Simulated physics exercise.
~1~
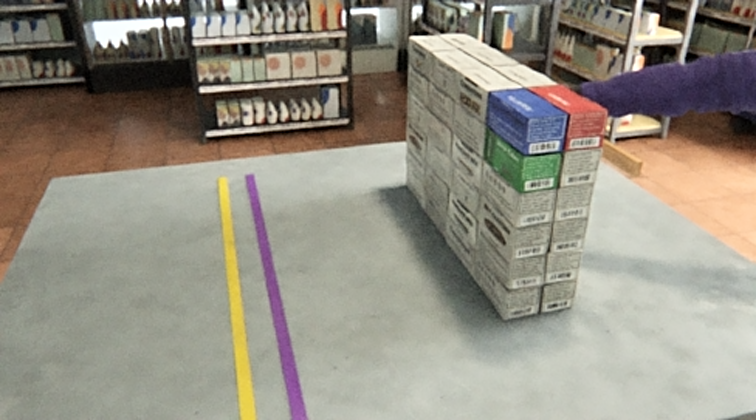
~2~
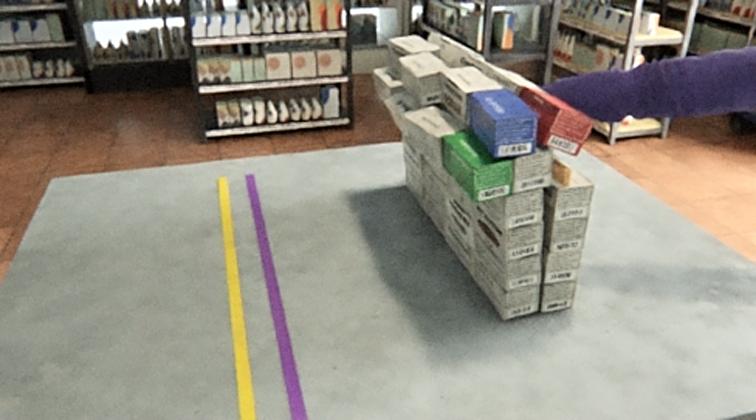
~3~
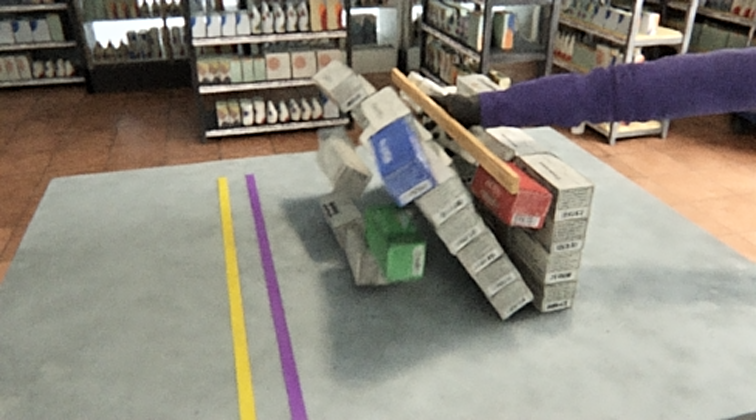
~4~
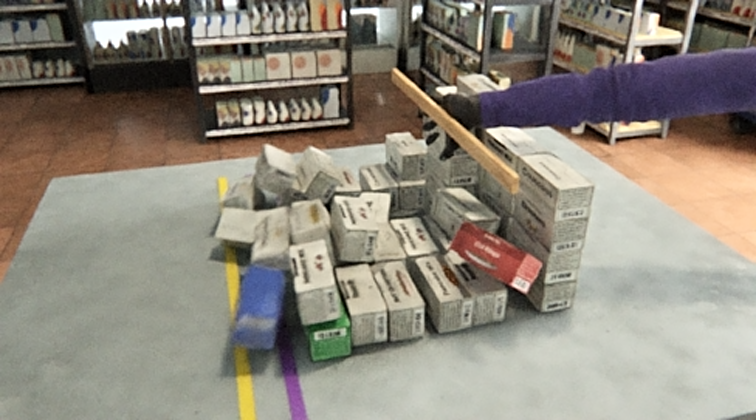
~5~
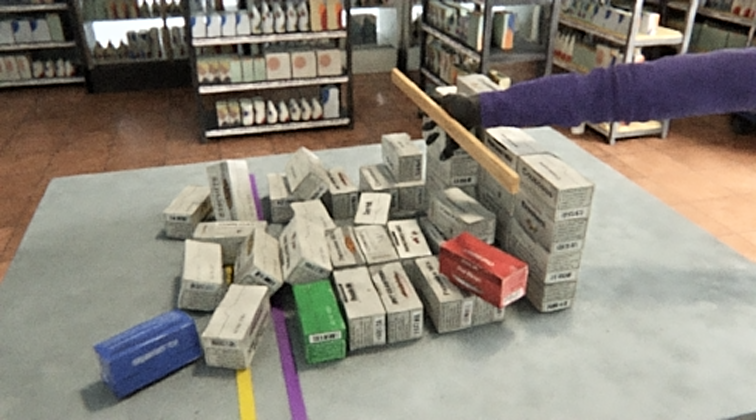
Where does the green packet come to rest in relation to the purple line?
The green packet ends up just to the right of the purple line, on the side where the stack stood, without getting past it.
